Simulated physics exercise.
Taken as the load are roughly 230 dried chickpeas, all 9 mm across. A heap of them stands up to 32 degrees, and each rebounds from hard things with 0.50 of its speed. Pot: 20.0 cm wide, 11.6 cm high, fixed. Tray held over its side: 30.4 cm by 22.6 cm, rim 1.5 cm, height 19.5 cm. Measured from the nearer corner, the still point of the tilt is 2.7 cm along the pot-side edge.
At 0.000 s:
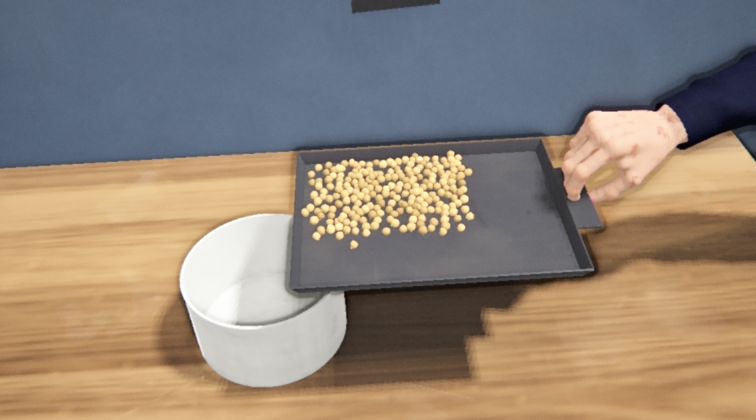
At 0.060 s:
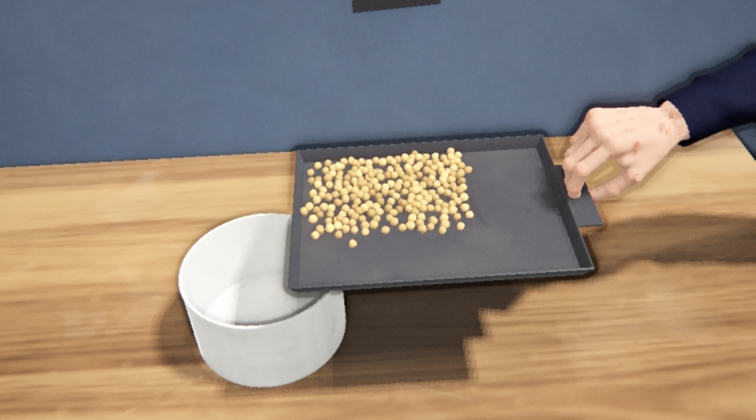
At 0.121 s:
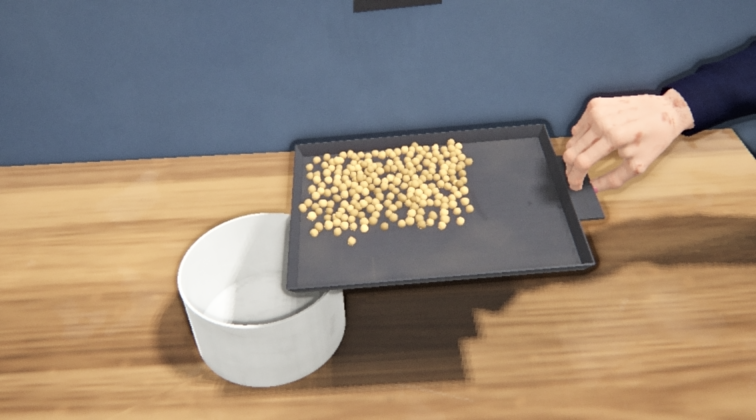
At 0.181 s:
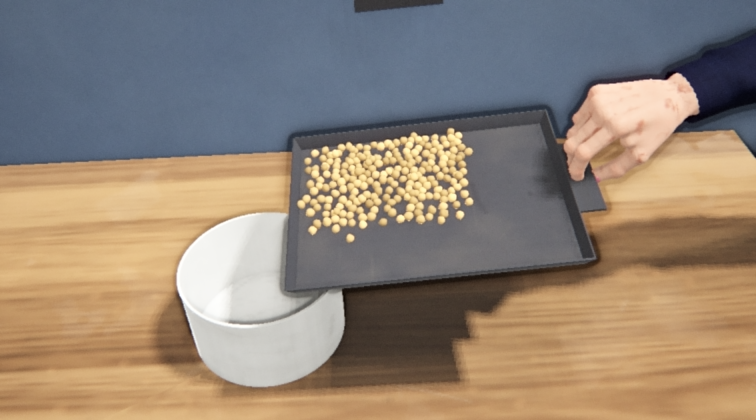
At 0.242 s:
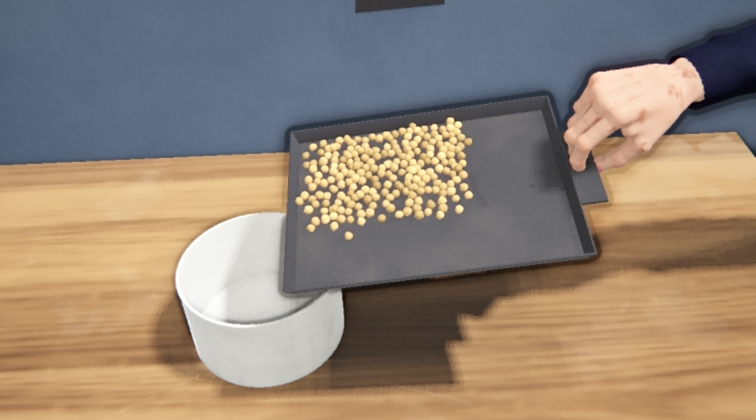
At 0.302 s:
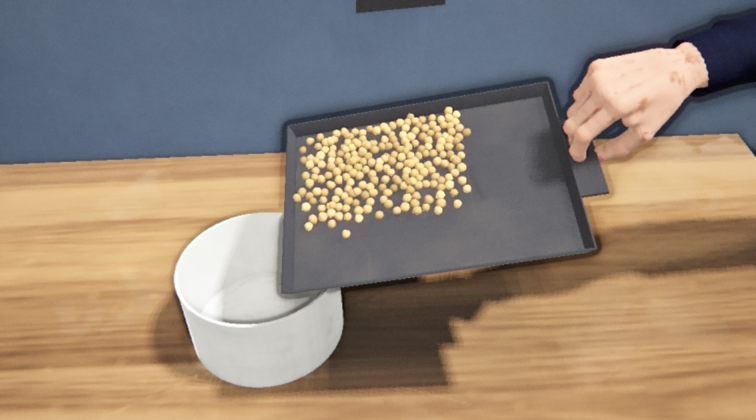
In the video, a hand at the right grips a dark tray of dried chickpeas beside a white pot on a wooden surface, then gradually tilts it, the far side rising while the chickpeas stay clustered on the tray.
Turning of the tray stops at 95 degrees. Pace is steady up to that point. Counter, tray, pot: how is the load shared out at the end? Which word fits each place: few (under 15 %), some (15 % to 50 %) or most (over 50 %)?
Counter gets most; tray gets few; pot gets few.
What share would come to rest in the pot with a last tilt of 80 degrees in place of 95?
I'd say close to 0 percent.
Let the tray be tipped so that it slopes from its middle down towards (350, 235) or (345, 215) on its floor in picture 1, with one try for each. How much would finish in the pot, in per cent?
That would be close to 65 per cent and then close to 80 per cent.
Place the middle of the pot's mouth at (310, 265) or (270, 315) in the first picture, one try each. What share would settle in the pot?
I'd say close to 0 percent for the first spot and 80 percent for the second.
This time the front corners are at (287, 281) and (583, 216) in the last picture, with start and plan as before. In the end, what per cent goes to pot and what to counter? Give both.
In the pot: 80 per cent; on the counter: 20 per cent.
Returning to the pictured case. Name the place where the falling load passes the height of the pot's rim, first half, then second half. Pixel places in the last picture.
Early half: About (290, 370); late half: (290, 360).
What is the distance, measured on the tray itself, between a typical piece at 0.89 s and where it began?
Displacement on the tray: Roughly 16 cm.
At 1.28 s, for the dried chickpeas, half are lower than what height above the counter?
About 4 centimetres.
Then, at 0.89 s, tilt 53 degrees; the tray holds 75 %, the pot 0 %.
After 1.28 s, tilt 78 degrees; the tray holds 25 %, the pot 0 %.
After 1.76 s, tilt 95 degrees; the tray holds 0 %, the pot 0 %.
In the end, at 2.2 s, counter 100 %, tray 0 %, pot 0 %.
